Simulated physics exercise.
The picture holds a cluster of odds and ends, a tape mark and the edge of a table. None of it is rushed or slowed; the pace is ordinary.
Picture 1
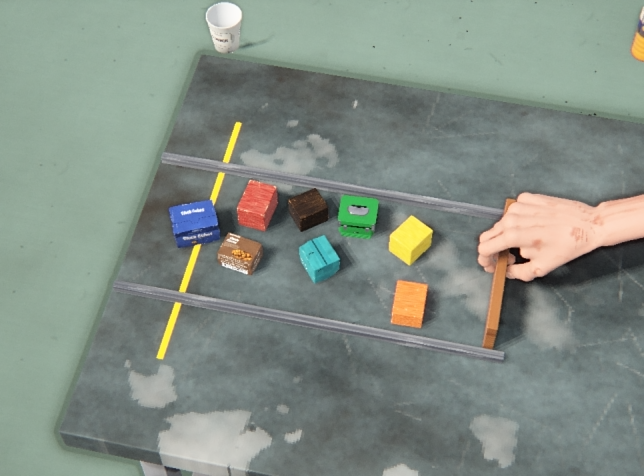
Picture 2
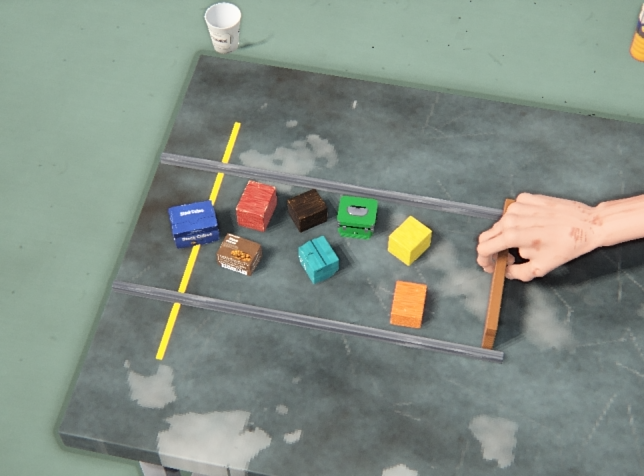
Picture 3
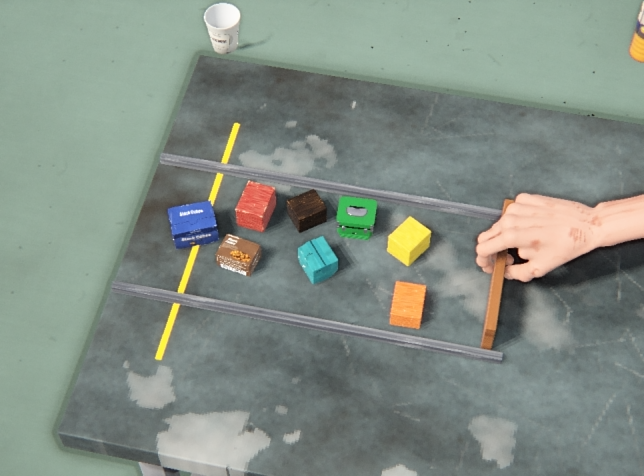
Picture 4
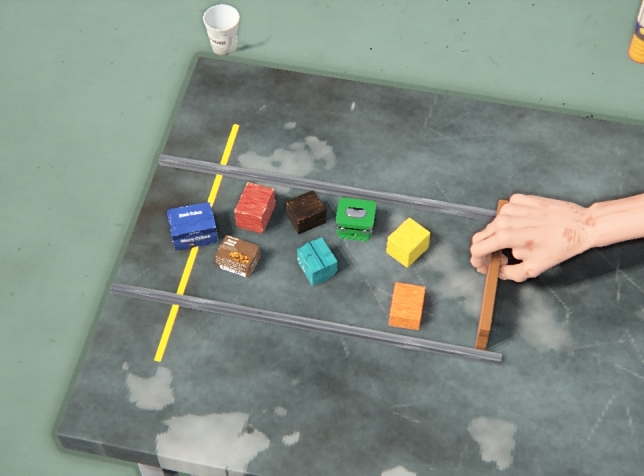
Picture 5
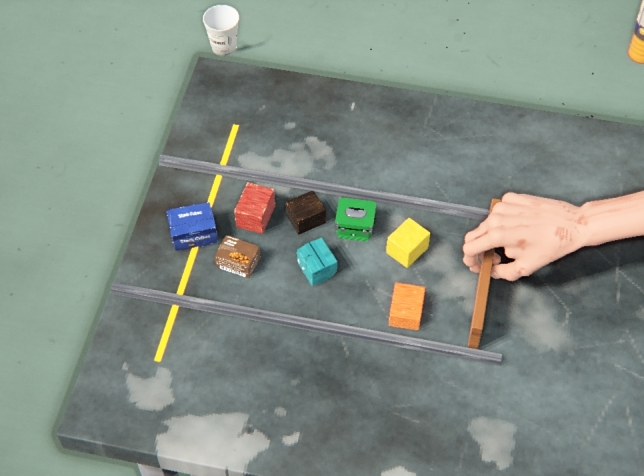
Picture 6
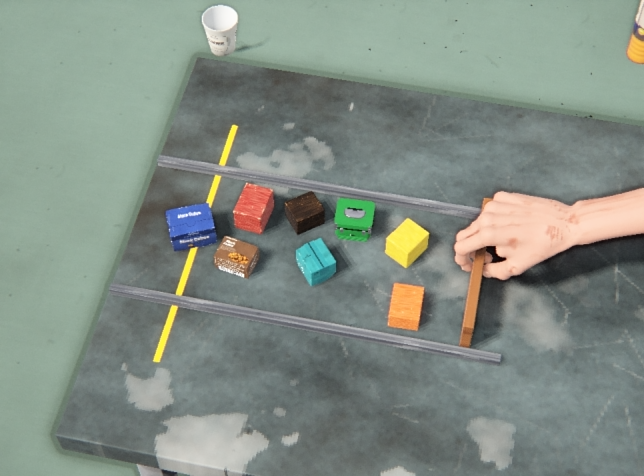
On a worn dark tabletop seen from above at an angle, two grey rails run beside a scattered group, with a white cup beyond. Blue, red, brown, black, turquoise and green pieces sit left and centre, yellow and orange ones to the right, the blue by a yellow tape line. A hand at right holds a wooden board nearly still, then slides it slightly left, while the pieces stay put.
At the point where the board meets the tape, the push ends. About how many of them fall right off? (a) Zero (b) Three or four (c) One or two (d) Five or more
Option c: One or two.
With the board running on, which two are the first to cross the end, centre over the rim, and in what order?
In order: The blue box, the brown box.
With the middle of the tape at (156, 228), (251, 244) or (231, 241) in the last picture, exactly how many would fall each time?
5, 0, 0.
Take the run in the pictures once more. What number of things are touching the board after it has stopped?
Well, it touches 3.
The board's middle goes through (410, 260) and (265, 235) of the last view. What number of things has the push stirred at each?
The number moved is 2 and then 8.
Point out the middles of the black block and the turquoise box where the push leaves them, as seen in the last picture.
Approximately (172, 174) for one, approximately (160, 234) for the other.
Early on, none off yet; blue box at rest near (192, 227); brown box at rest near (237, 257); red block at rest near (254, 208).
A while later, none off yet; blue box at rest near (192, 227); brown box moving near (231, 258); red block moving near (246, 208).
Further along, none off yet; blue box travelled a little near (164, 228); brown box travelled well along near (175, 266); red block travelled about its own width near (196, 206).
Finally, the number that fall off is one or two; lost, blue box.
